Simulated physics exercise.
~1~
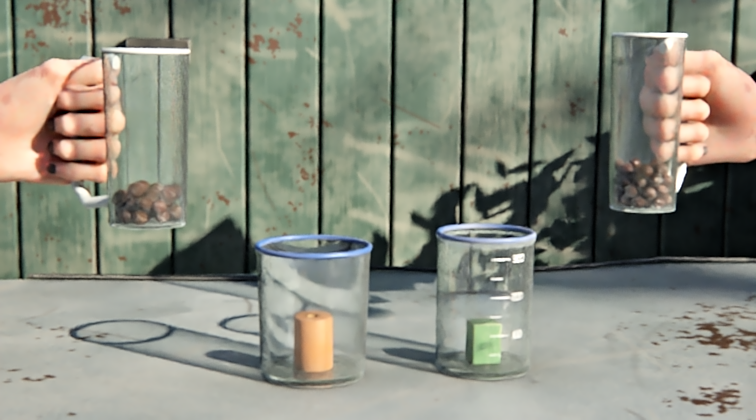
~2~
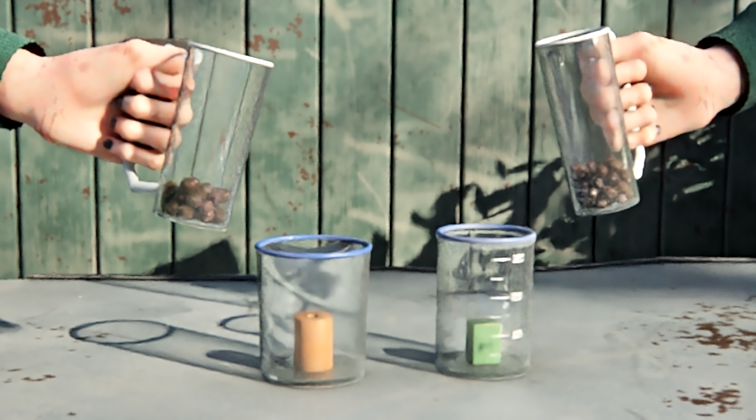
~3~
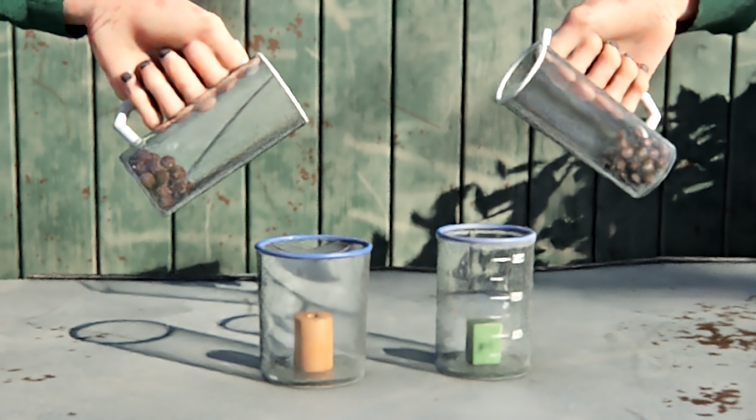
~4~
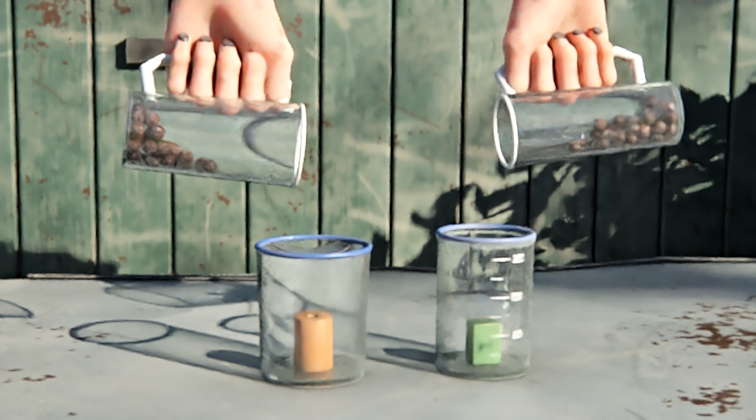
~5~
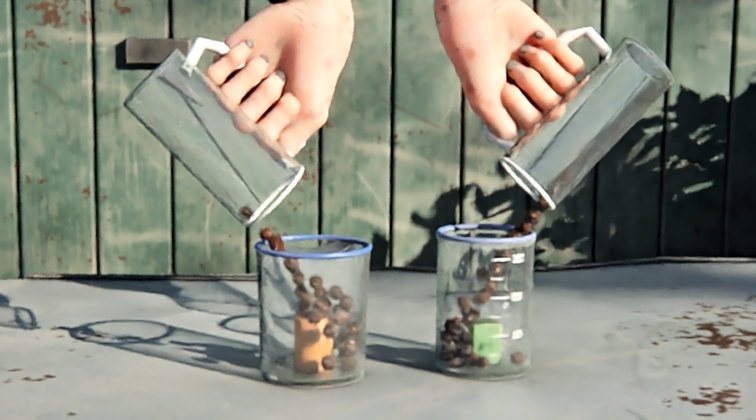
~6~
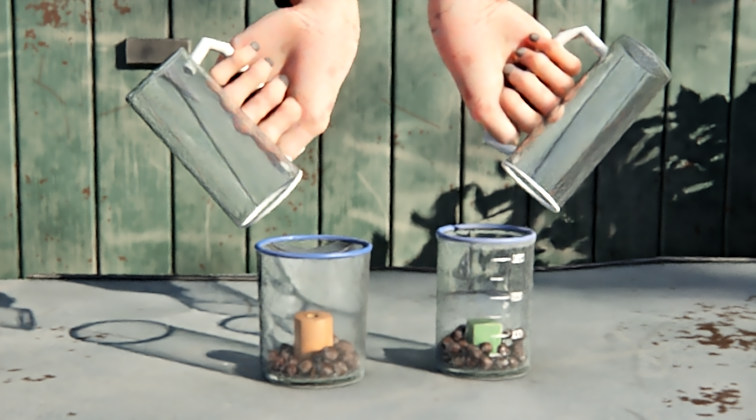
Two hands tipping clear cups of brown beads into two containers, leaving the orange and green blocks inside still showing.
